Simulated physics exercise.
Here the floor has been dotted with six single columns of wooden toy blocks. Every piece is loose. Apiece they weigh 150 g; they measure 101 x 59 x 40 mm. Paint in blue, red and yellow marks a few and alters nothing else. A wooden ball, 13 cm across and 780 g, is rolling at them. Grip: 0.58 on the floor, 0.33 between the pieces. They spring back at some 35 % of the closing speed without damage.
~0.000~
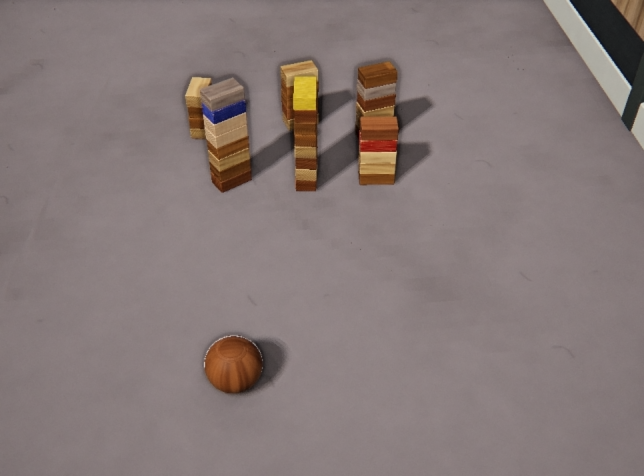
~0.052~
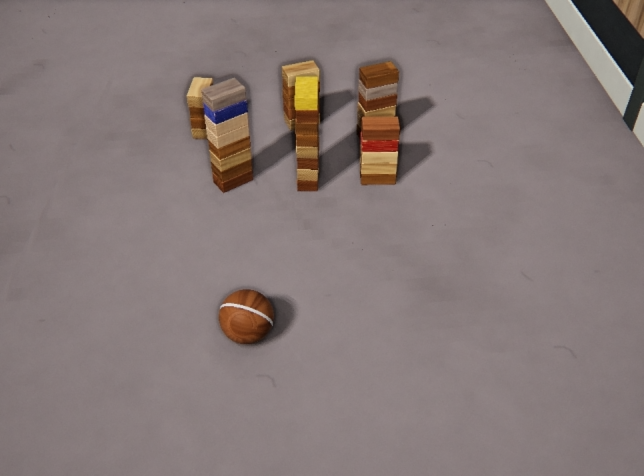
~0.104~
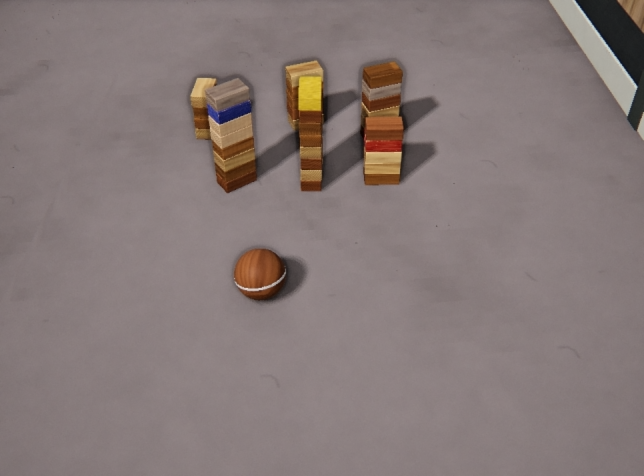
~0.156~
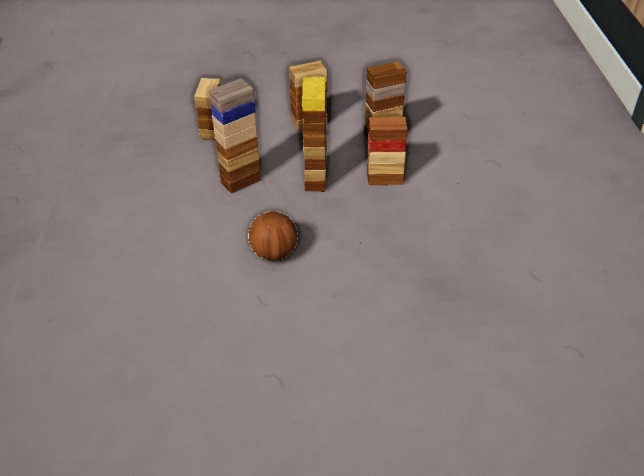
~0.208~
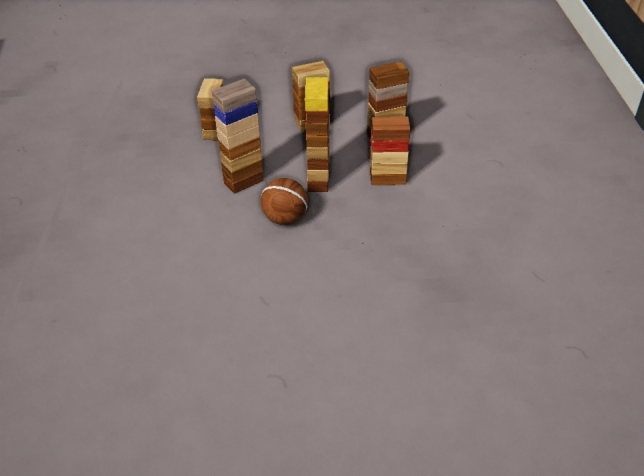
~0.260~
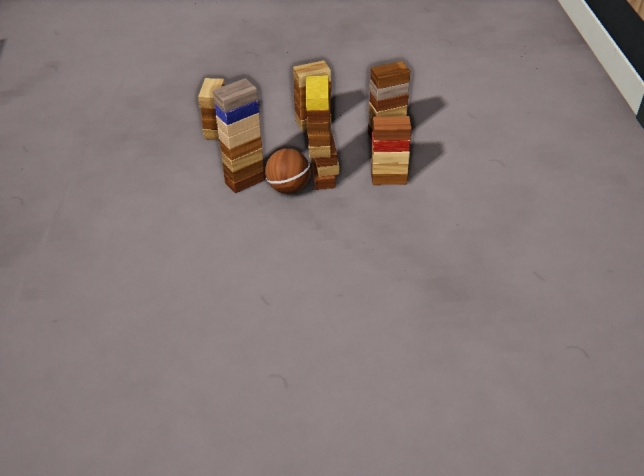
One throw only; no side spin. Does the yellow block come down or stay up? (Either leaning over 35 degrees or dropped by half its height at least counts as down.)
Down.
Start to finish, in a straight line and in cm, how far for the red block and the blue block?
Well, the red finishes 0 cm from where it began, while the blue finishes 0 cm from its start.
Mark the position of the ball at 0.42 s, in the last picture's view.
Near (277, 107).
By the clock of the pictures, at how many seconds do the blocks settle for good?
Close to 1.0 seconds, I'd say.
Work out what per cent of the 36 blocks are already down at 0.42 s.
15 per cent.
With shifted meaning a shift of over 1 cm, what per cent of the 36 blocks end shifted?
Fraction: 30 %.
By 0.32 s, ball still moving; none of the 36 blocks down, 8 disturbed; yellow block tilted 12°.
By 0.42 s, ball still moving; 6 of the 36 blocks down; yellow block tilted 38°, 48 mm lower.
By 0.50 s, ball still moving; 7 of the 36 blocks down; yellow block tilted 61°, 14 cm lower.
By 0.68 s, ball still moving; 7 of the 36 blocks down; yellow block tilted 50°, 26 cm lower.
When it is over (1.4 s), ball rolling away; 7 of the 36 blocks down; yellow block 28 cm lower; blue block unmoved; red block unmoved. In pixels of the last frame, middles, yellow block near (261, 199), blue block near (237, 108).
